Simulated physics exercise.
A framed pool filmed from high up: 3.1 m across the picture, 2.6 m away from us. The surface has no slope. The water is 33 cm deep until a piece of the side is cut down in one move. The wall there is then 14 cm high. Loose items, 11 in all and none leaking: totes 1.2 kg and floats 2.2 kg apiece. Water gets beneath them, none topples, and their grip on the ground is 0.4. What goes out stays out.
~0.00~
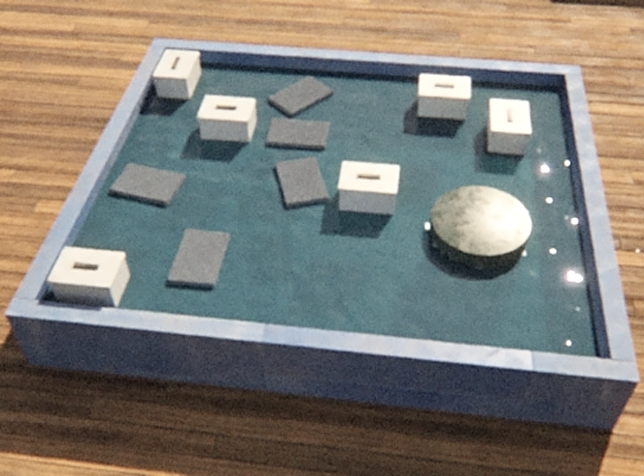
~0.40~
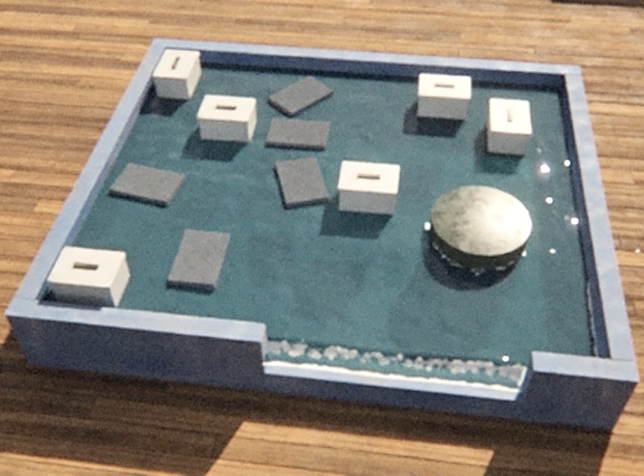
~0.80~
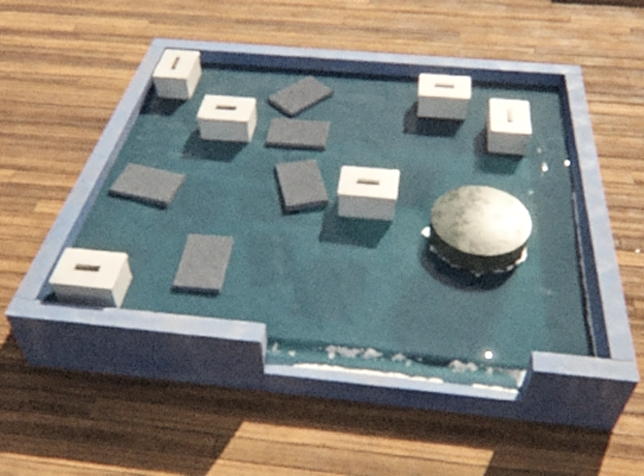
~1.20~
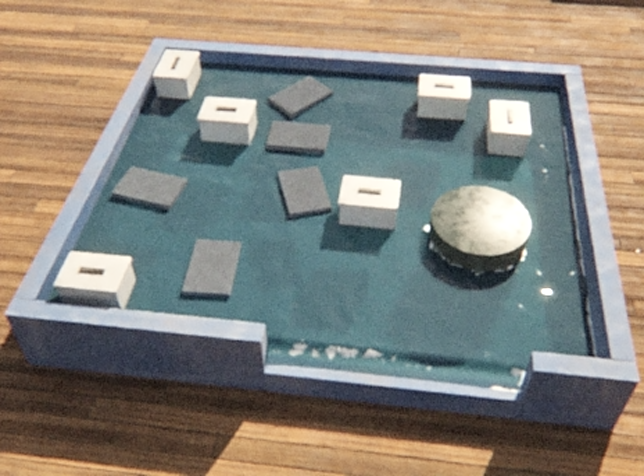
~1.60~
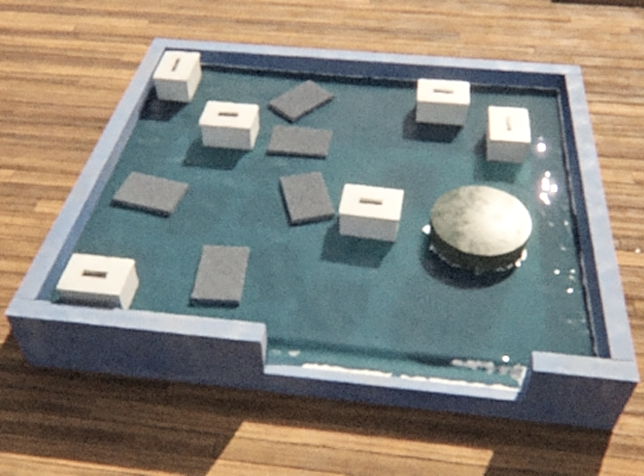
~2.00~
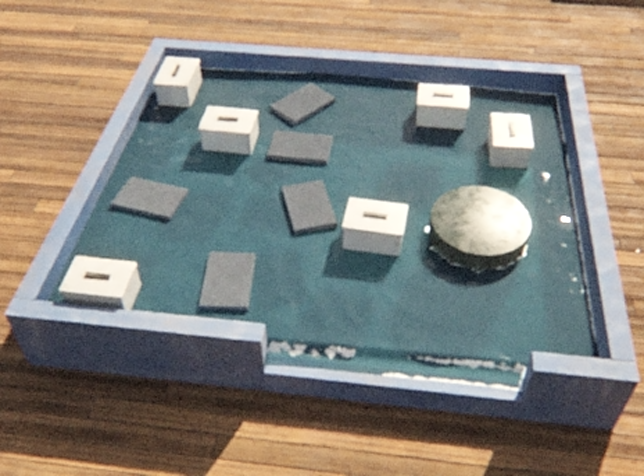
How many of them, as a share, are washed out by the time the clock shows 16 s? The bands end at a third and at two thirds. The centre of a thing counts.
Share: Under a third.
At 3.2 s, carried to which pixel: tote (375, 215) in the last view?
Near (383, 250).
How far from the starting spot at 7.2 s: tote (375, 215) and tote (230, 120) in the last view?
In that order: Washed out, 30 cm.
After 3.2 s 0 of 11 are out; 11 afloat.
After 7.2 s 2 of 11 are out; 9 afloat.
After 12.0 s 2 of 11 are out; 9 afloat.
After 16.0 s 2 of 11 are out; 9 afloat.
